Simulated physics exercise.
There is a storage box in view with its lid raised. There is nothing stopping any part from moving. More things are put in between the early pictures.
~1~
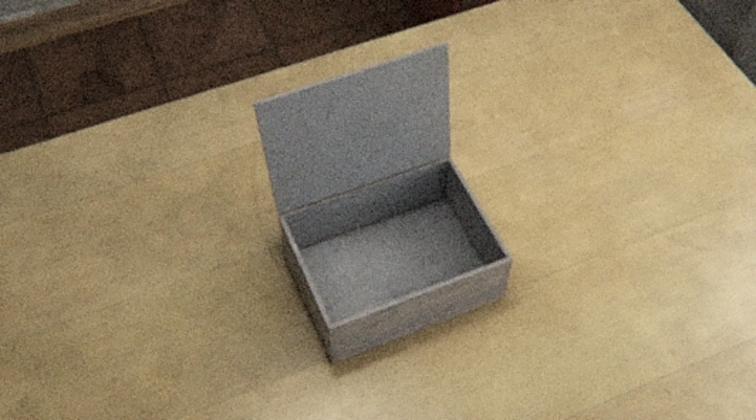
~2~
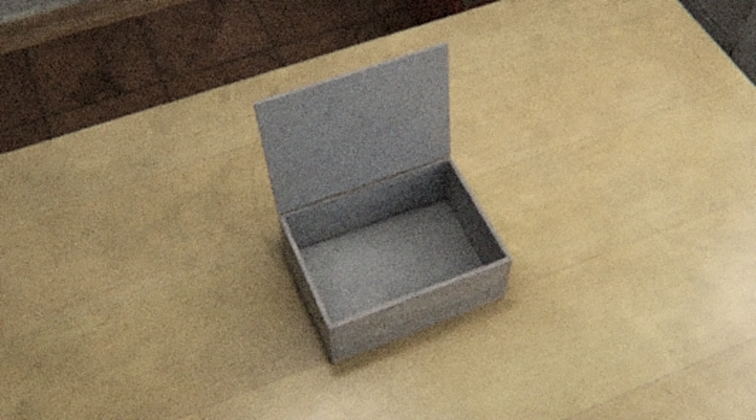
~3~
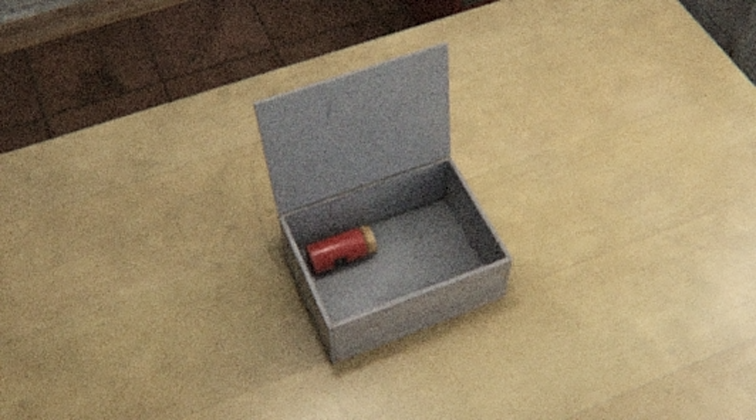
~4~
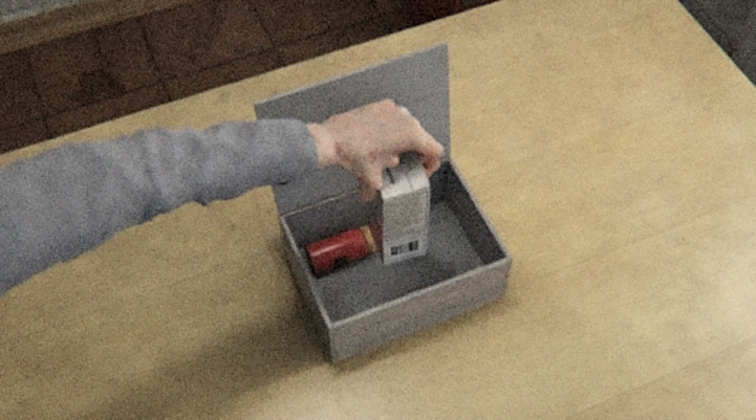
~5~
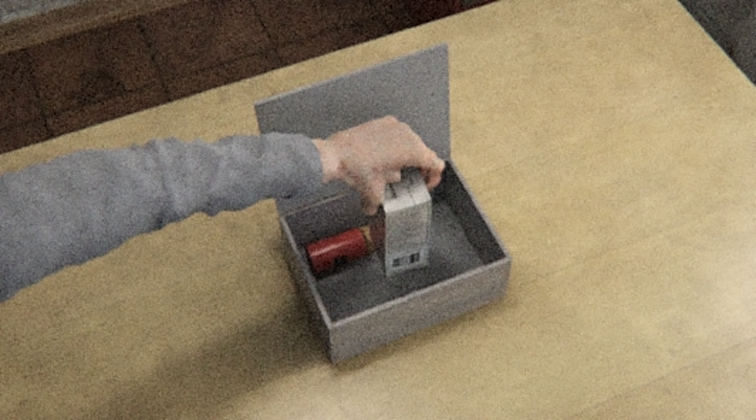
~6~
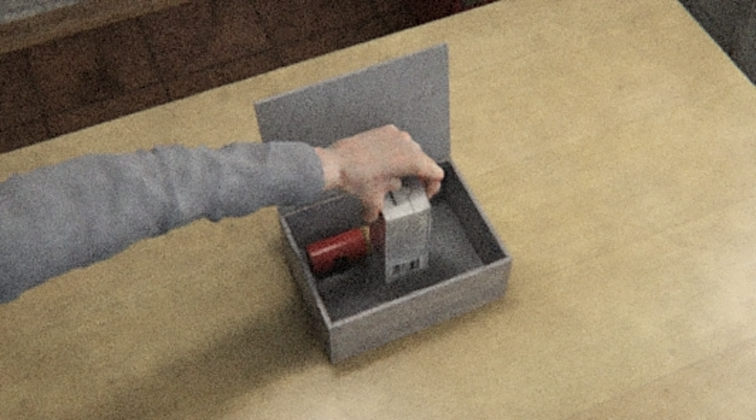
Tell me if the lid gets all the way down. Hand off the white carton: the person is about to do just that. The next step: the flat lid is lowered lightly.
It does not.
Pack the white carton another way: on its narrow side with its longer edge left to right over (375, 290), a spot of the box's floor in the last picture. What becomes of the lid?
It seals the box.
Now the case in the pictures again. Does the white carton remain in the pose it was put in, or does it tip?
Simply put, it remains unturned.
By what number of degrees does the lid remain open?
It comes to about 45°.
Then, 1.00 s on from there, lid starting down; white carton shifted about its own width near (402, 241).
Then, 1.70 s on from there, lid 49° above the rim; white carton shifted about its own width near (401, 241).
In the end, lid 47° above the rim; moved from the start, white carton; red shaker unmoved. At the end, from the last picture's camera, white carton near (403, 241).
